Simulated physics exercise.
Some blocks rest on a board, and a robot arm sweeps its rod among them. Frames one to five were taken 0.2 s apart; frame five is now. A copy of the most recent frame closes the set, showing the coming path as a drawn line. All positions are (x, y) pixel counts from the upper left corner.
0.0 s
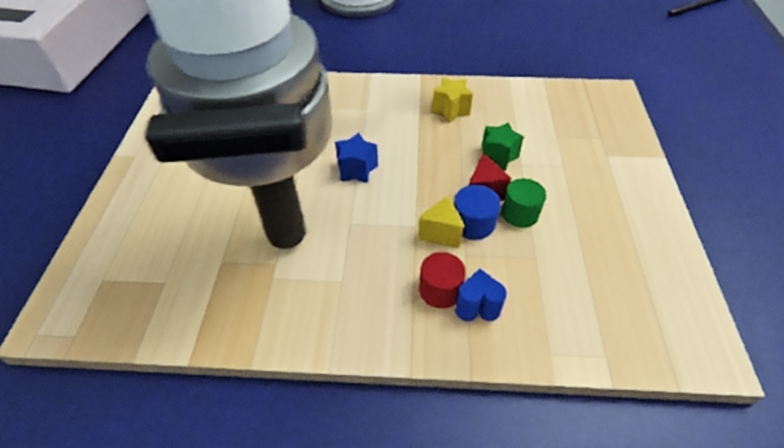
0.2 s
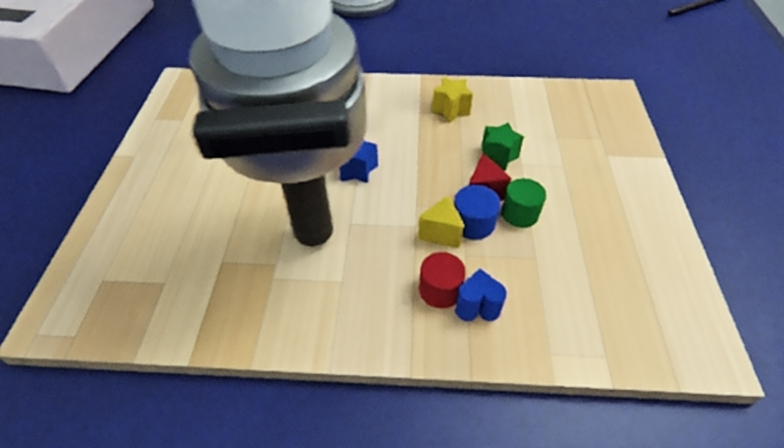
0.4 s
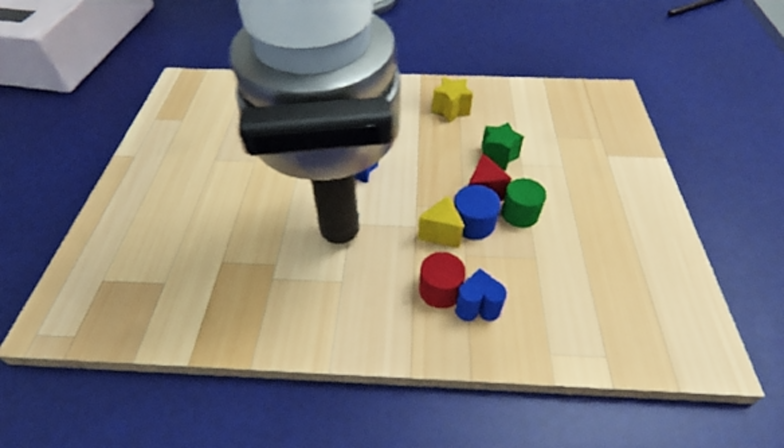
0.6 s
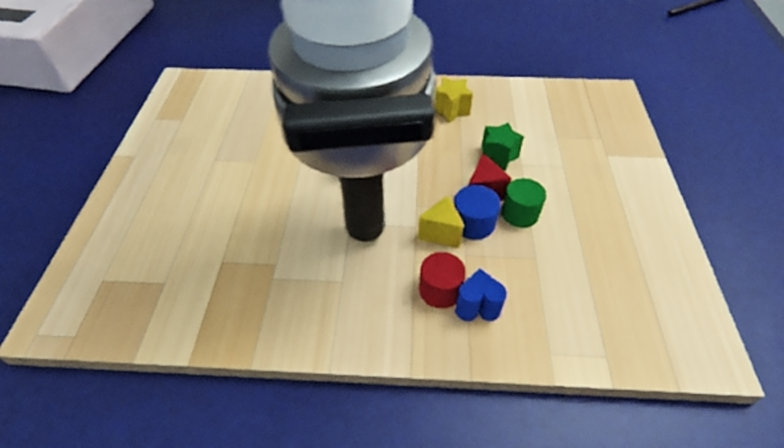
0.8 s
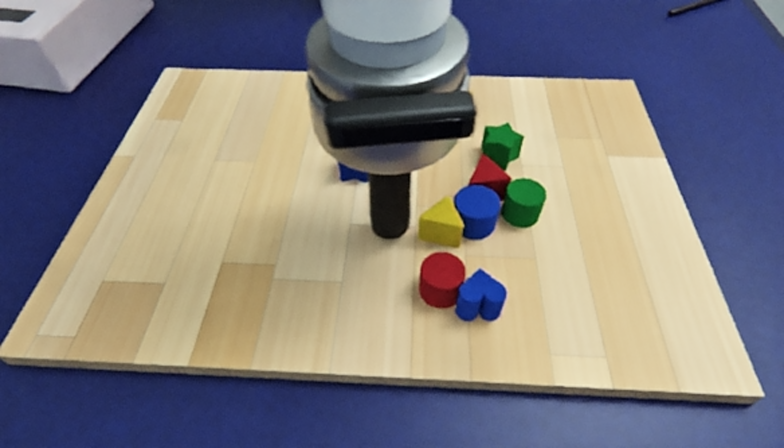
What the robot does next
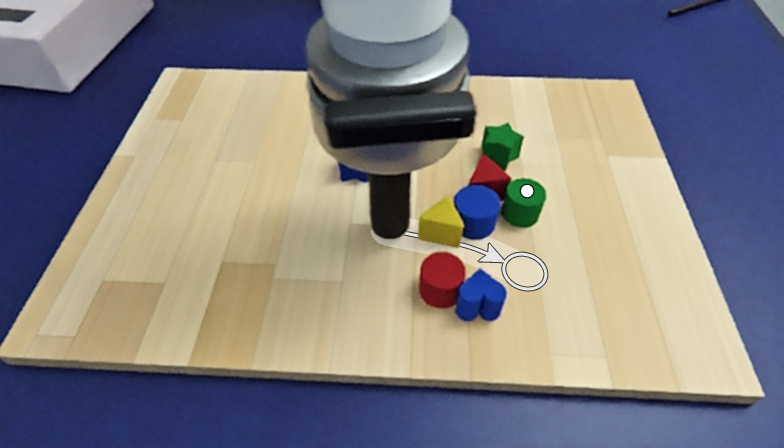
To begin with, a robot arm holds its dark rod upright on the left part of a wooden board, with colourful blocks sitting mostly to its right. The arm then slides steadily rightward, passing in front of the blue star, and ends just left of the yellow triangle while the blocks stay still.
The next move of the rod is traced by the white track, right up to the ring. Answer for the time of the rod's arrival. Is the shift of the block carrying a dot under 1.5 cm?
That would be a yes.
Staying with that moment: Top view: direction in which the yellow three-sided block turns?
It twists against the clock when seen from above.
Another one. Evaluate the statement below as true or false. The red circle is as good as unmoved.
The claim holds.
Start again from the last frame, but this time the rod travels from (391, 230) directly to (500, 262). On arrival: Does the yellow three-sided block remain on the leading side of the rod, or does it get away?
I expect it to be in front.
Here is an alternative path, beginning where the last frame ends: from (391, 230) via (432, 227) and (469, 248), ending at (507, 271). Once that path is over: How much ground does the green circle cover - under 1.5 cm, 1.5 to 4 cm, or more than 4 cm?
The move is short, under 1.5 cm.
Path on the board, from (391, 230) via (458, 244), ending at (525, 271); the dot is on the green circle.
The first path, step by step. One third of the way, rod (436, 234); yellow three-sided block (473, 224), turned 35° anticlockwise; blue circle (487, 198).
Two thirds of the way, rod (483, 246); yellow three-sided block (523, 239), turned 40° anticlockwise; blue circle (494, 197); green circle (533, 188).
At the end, rod (527, 266); red circle in place; yellow three-sided block (571, 258), turned 40° anticlockwise; blue circle (494, 197); green circle (533, 188).
